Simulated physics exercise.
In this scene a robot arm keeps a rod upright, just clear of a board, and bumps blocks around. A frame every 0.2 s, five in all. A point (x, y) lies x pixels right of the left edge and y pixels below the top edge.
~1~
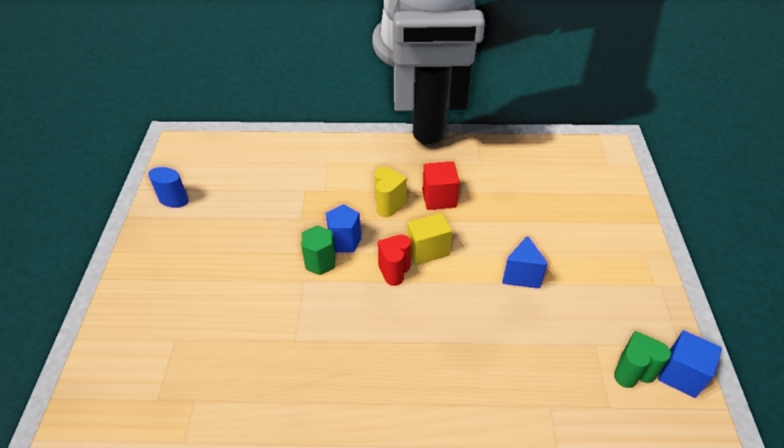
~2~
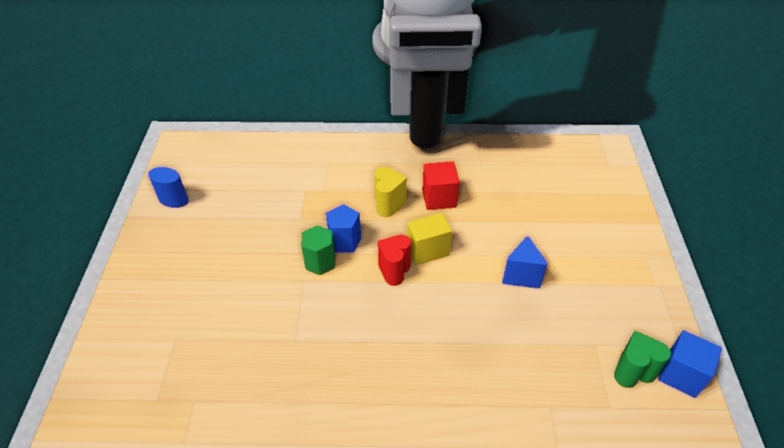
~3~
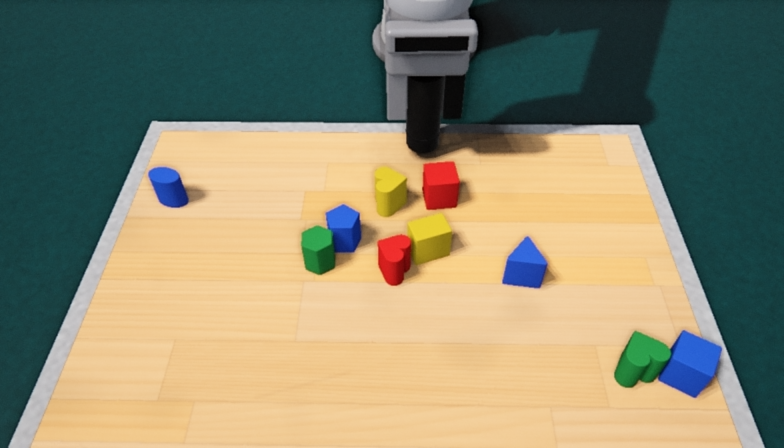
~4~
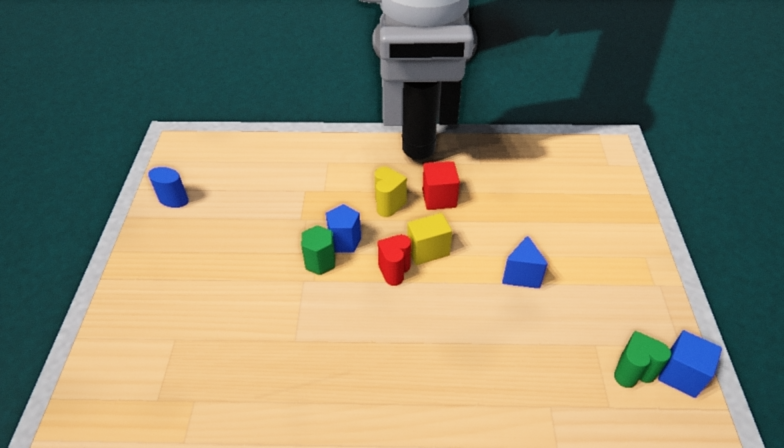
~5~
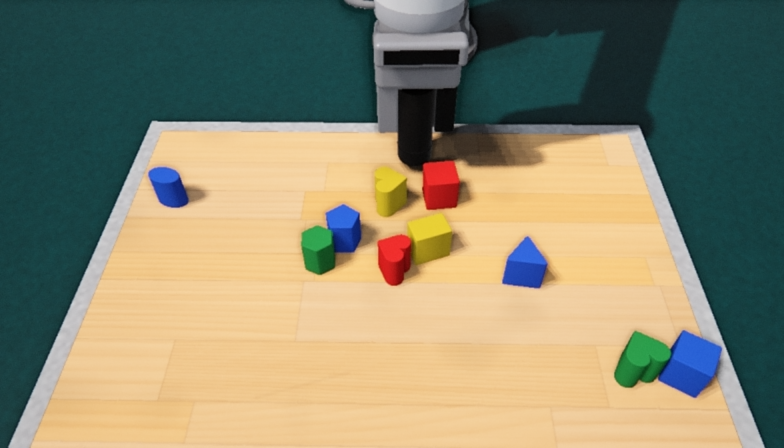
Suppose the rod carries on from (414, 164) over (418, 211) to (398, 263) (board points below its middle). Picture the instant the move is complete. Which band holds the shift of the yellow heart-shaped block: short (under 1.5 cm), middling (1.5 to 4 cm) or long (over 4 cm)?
The answer here is less than 1.5 cm.
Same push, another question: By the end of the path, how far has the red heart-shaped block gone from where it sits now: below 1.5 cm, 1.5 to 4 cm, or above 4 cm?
Medium: 1.5 to 4 cm.
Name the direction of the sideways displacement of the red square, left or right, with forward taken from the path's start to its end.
Displaced left.
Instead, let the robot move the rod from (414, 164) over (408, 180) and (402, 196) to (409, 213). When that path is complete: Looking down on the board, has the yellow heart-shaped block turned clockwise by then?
Final answer: Yes.
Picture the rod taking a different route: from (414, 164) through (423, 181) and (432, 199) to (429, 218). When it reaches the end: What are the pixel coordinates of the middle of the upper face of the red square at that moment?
The centre of its top face lies at (466, 199).
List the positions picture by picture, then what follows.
Lower end of the rod at (429, 135), tops of blocks, blue pentagonal block at (342, 216), yellow heart-shaped block at (388, 178), red heart-shaped block at (395, 246), yellow oblong at (430, 226), red square at (441, 172), in the first frame.
Rod at (426, 139), blocks as before, in the second frame.
Rod at (422, 144), blocks as before, in the third frame.
Rod at (419, 149), blocks as before, in the fourth frame.
Rod at (414, 156), blue pentagonal block at (342, 216), yellow heart-shaped block at (388, 178), red heart-shaped block at (395, 246), yellow oblong at (430, 226), red square at (441, 172), in the fifth frame.
On the path given first. One third of the way, rod at (418, 187); red square at (450, 181), turned 40° anticlockwise.
Two thirds of the way, rod at (414, 221); yellow heart-shaped block at (384, 184), turned 50° clockwise; red square at (455, 187), turned 75° anticlockwise.
At the end, rod at (398, 256); blue pentagonal block not moved; yellow heart-shaped block at (384, 184), turned 50° clockwise; red heart-shaped block at (383, 265), turned 15° clockwise; yellow oblong at (436, 239), turned 45° anticlockwise; red square at (455, 187), turned 75° anticlockwise.
